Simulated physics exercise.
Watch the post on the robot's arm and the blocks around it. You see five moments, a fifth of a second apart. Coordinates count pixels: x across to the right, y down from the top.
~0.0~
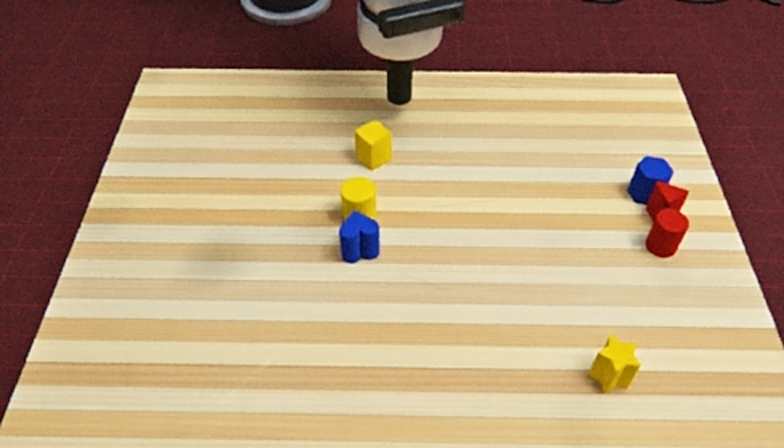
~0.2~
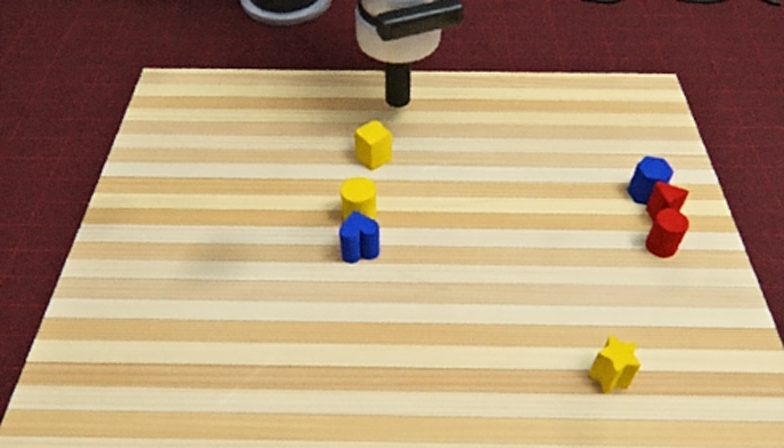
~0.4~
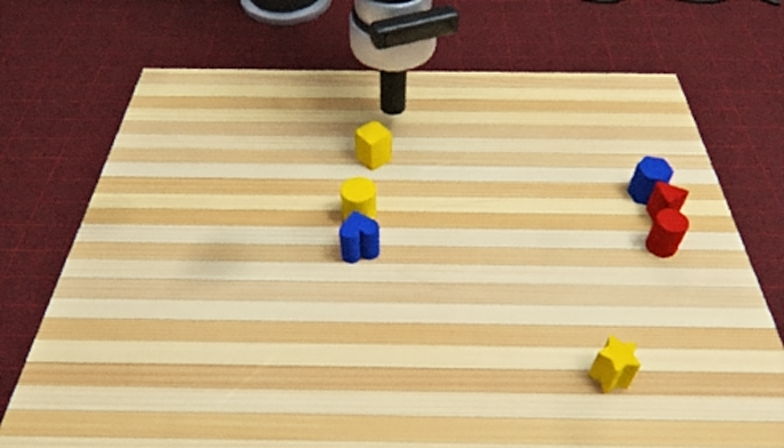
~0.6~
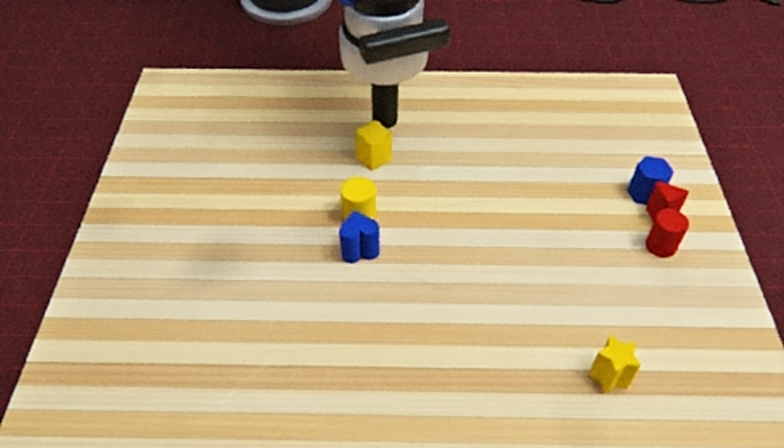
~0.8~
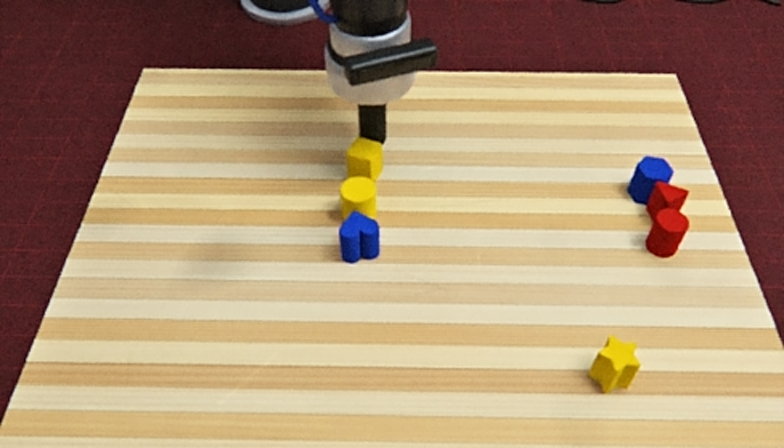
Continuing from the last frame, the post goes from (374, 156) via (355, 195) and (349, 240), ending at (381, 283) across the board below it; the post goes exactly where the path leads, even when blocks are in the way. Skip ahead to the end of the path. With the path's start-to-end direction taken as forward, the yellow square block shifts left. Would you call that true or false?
False
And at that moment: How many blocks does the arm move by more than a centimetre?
It displaces three or more.
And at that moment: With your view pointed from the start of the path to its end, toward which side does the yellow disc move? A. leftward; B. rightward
My answer is option B.
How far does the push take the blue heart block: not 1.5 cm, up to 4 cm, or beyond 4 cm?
It ends farther than 4 cm from its spot.
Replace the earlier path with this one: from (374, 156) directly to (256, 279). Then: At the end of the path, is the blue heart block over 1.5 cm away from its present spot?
It seems so.
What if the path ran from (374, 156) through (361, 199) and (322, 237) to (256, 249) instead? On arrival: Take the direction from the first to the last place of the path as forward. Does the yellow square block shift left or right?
It is displaced to the left.
The first path, step by step. One third of the way, post at (354, 179); yellow disc at (352, 216); blue heart block at (359, 242), turned 30° anticlockwise; yellow square block at (352, 191), turned 30° anticlockwise.
Two thirds of the way, post at (348, 224); yellow disc at (331, 266); blue heart block at (366, 272), turned 105° anticlockwise; yellow square block at (337, 237).
At the end, post at (381, 267); yellow disc at (320, 287); blue heart block at (369, 285), turned 115° anticlockwise; yellow square block at (343, 259), turned 30° clockwise.
